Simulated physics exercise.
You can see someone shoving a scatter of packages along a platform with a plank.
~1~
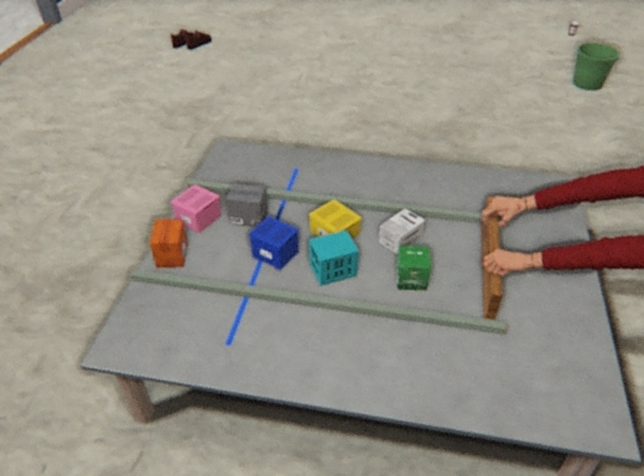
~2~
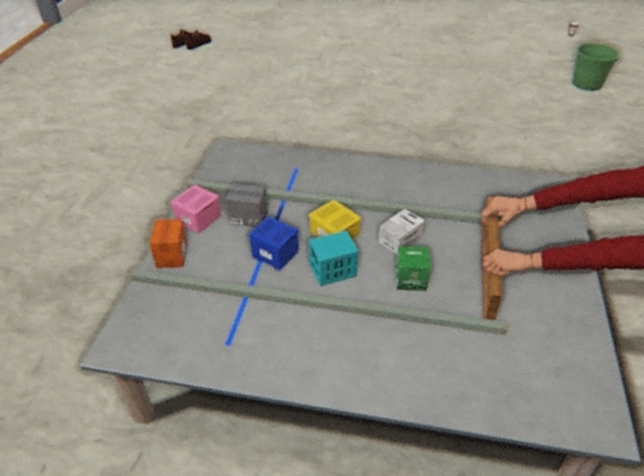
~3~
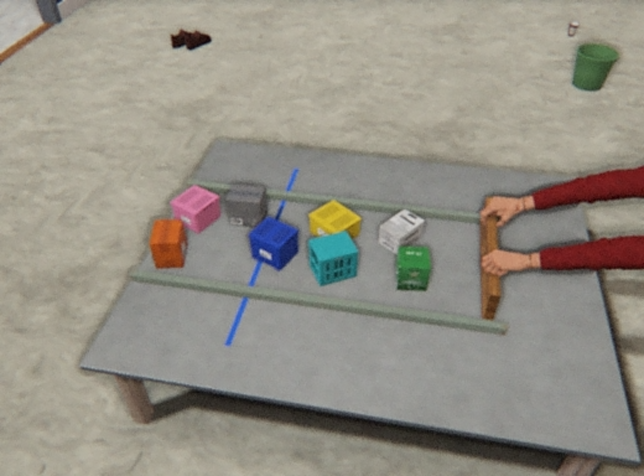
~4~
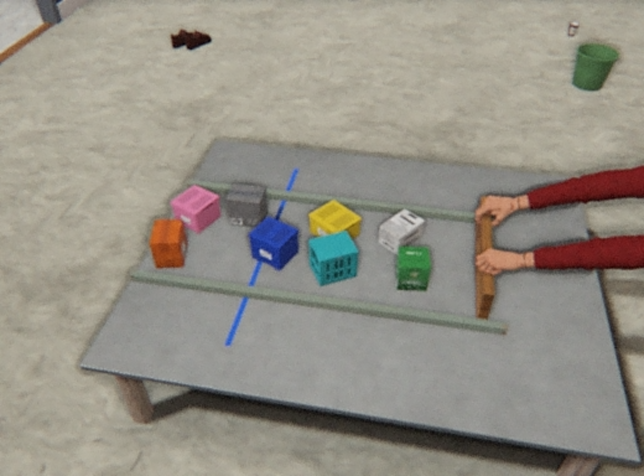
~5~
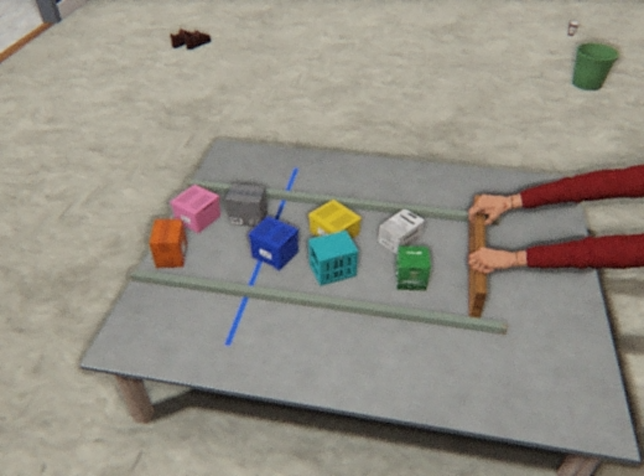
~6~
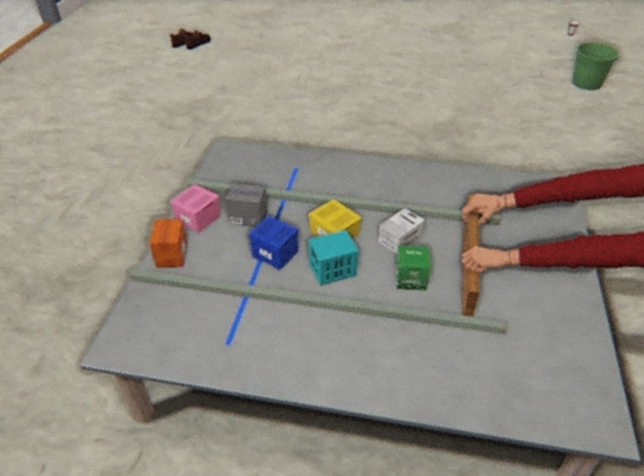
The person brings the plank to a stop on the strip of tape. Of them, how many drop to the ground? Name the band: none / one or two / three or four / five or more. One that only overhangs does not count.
Honestly, the ones lost over the side add up to one, maybe two.
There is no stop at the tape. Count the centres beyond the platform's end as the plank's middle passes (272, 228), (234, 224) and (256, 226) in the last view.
1, 3 and 1.
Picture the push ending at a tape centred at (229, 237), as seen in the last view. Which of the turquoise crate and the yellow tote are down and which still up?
Outcome - turquoise crate: It keeps its spot; yellow tote: It keeps its spot.
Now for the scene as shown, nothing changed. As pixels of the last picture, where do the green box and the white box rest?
You'll see the green box at (247, 246), with the white box at (261, 218).
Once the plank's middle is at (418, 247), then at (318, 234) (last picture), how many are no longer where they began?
Moved so far: 2, then 6.
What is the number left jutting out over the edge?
So the number is 1.
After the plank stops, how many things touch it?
In contact: 2.
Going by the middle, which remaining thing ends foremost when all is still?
Foremost: The orange parcel.
Soon after, none off yet; orange parcel at rest near (169, 243); pink tote at rest near (197, 209); grey box at rest near (247, 206).
By the end, the number that fall off is one or two; fallen, pink tote.
